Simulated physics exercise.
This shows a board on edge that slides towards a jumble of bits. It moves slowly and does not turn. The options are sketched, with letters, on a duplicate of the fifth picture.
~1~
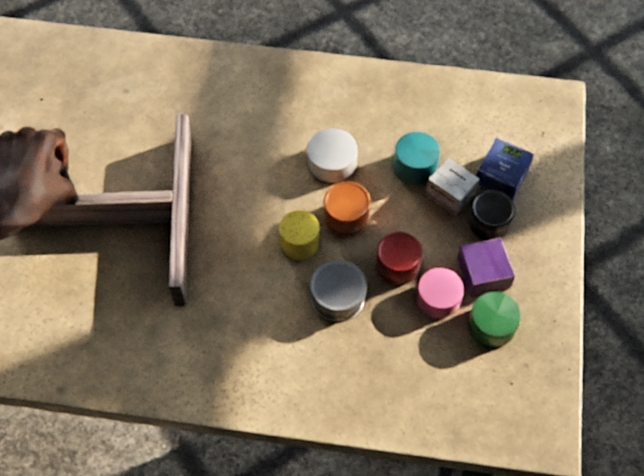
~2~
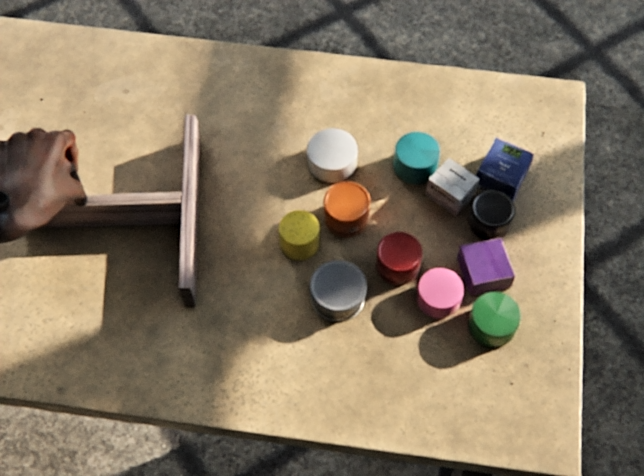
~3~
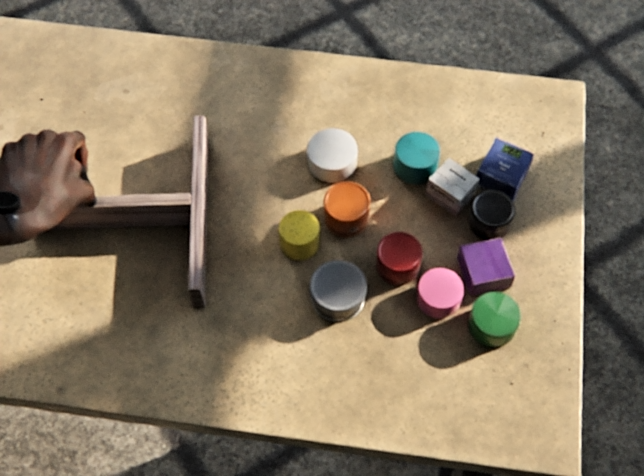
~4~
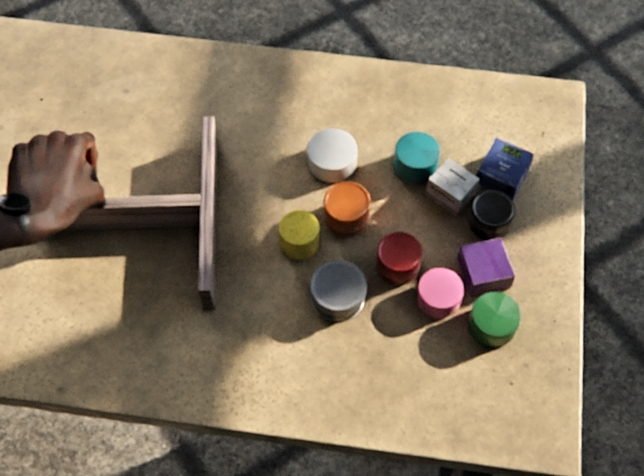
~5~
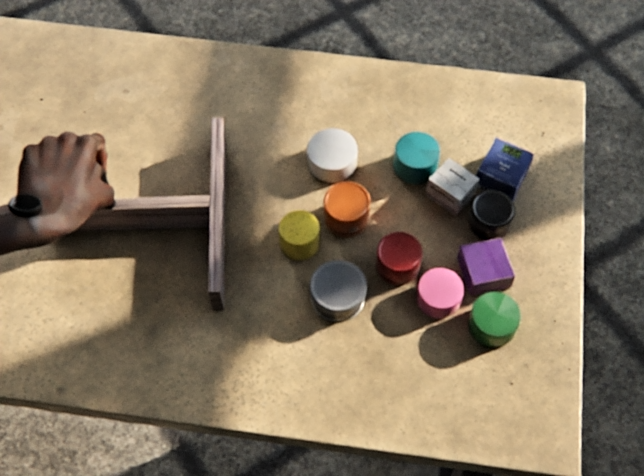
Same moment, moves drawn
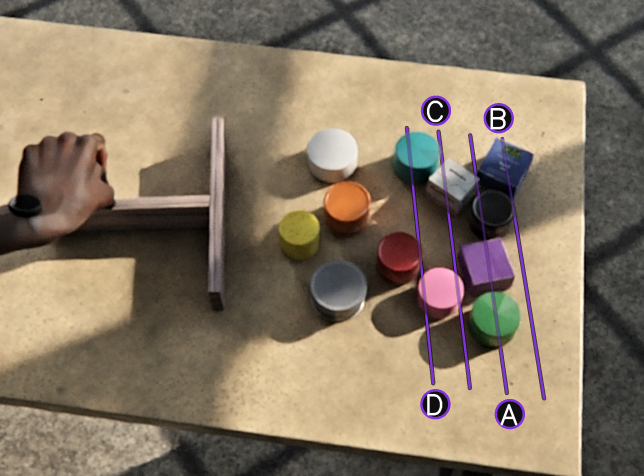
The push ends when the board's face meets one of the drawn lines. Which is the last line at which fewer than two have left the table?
Line A.
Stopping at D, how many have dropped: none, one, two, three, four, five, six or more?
The count is none.
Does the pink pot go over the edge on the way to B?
Yes.
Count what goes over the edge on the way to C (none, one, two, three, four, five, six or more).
By then, none.
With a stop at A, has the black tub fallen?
No.
On the marked copy, A at (487, 255); B at (522, 259); C at (453, 251); D at (419, 246).
With A. Early on, board (313, 212); white pot (341, 156); grey tin (350, 291).
Further on, board (412, 225); green tin (519, 336); purple block (520, 258).
At the end, board (488, 234); purple block (577, 249); pink pot (573, 295); none fallen.
As for the rest, B drops two; C is within the limit but short; D is within the limit but short.
